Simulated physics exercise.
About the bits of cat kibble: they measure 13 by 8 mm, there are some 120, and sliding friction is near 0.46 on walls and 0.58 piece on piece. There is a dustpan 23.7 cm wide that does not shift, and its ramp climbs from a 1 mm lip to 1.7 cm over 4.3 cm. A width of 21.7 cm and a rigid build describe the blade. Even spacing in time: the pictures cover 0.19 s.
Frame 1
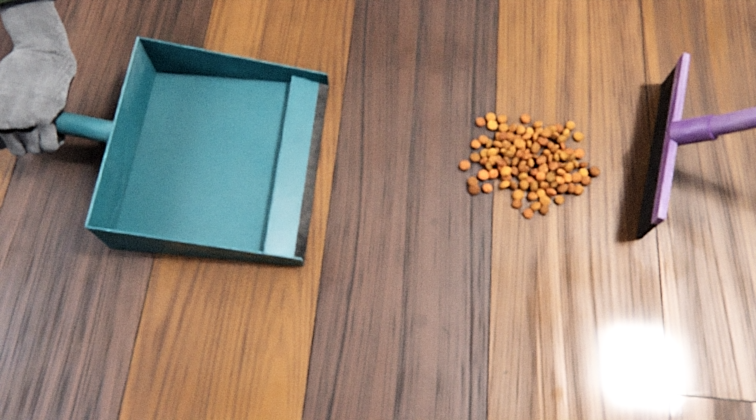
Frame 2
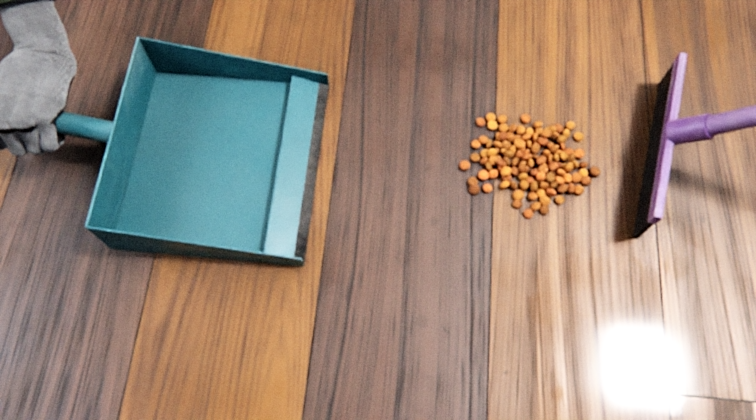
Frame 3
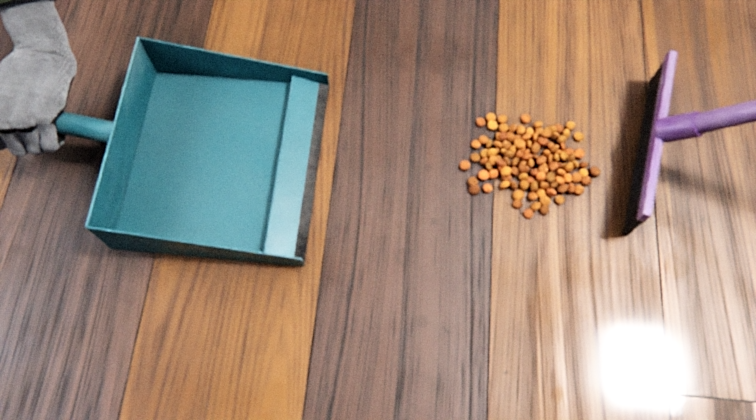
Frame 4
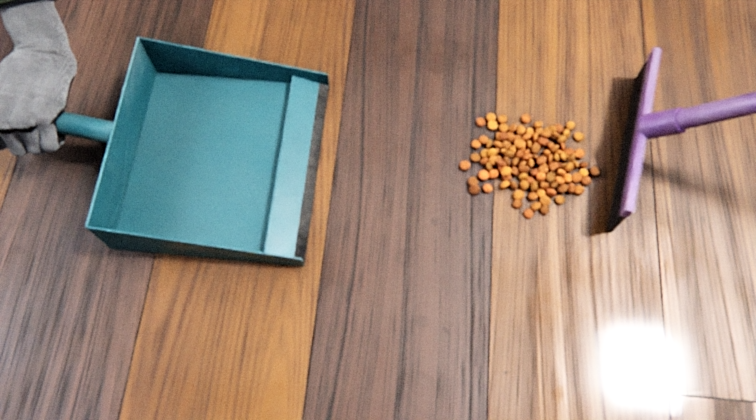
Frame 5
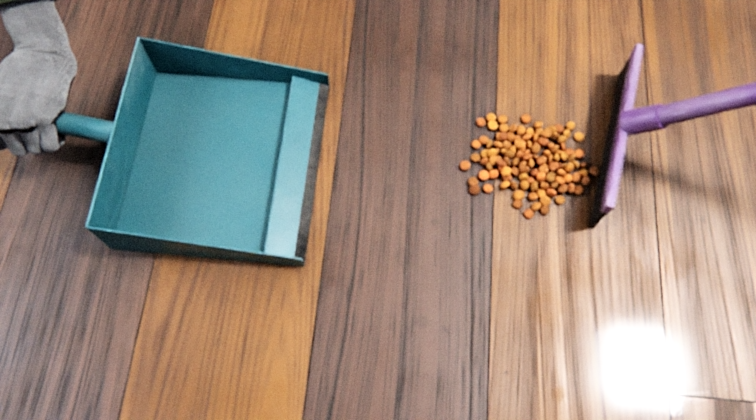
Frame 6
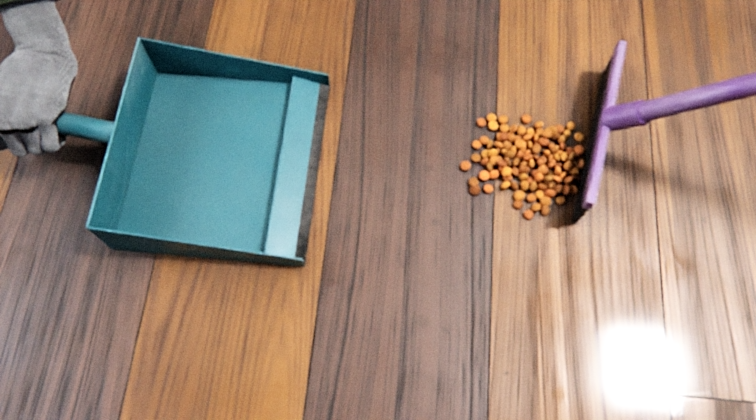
A purple blade on a handle slid left across the wooden floor and began nudging the near edge of a pile of brown kibble, while a gloved hand held a teal dustpan still.
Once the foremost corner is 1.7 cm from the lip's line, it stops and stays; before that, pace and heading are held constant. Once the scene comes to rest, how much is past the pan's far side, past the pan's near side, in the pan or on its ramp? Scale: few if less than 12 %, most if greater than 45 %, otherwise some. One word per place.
Far side - some; near side - few; pan - some.
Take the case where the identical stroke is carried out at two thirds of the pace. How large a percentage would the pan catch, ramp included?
In that case close to 25 per cent.
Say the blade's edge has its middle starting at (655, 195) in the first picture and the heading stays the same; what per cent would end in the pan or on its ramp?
About 15 per cent.
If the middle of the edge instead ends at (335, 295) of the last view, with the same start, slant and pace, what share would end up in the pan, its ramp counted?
That would come to near 0 percent.
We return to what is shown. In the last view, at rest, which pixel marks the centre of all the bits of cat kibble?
After settling, the middle sits near (332, 113).
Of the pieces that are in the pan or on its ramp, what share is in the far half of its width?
90 per cent.
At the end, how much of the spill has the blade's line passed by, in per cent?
About 10 per cent.
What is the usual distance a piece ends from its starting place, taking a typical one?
I'd say near 24 cm.
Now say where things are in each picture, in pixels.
Blade from (658, 219) to (682, 62), moved 0.0 cm, 0 of the pieces shifted so far; middle of the pieces at (530, 163); pan at (209, 161), in the first picture.
Blade from (654, 218) to (679, 61), moved 0.4 cm, 0 of the pieces shifted so far; middle of the pieces at (530, 163), in the second picture.
Blade from (643, 216) to (669, 59), moved 1.6 cm, 0 of the pieces shifted so far; middle of the pieces at (530, 163), in the third picture.
Blade from (626, 212) to (653, 56), moved 3.4 cm, 0 of the pieces shifted so far; middle of the pieces at (530, 163), in the fourth picture.
Blade from (607, 208) to (636, 53), moved 5.5 cm, 0 of the pieces shifted so far; middle of the pieces at (530, 163), in the fifth picture.
Blade from (588, 204) to (619, 49), moved 7.6 cm, 15 of the pieces shifted so far; middle of the pieces at (530, 163); pan at (210, 162), in the sixth picture.
Then, 0.26 s after the last picture, middle of the blade 18 cm from the lip; 0 % over the lip, far side 5 %, near side 0 %.
Then, 0.43 s after the last picture, middle of the blade 9 cm from the lip; 0 % over the lip, far side 15 %, near side 0 %.
Then, 0.73 s after the last picture, middle of the blade 4 cm from the lip; 25 % over the lip, far side 20 %, near side 0 %.
In the end, far side 20 %, near side 0 %, pan 25 %, in front of the lip or behind the blade 55 %.
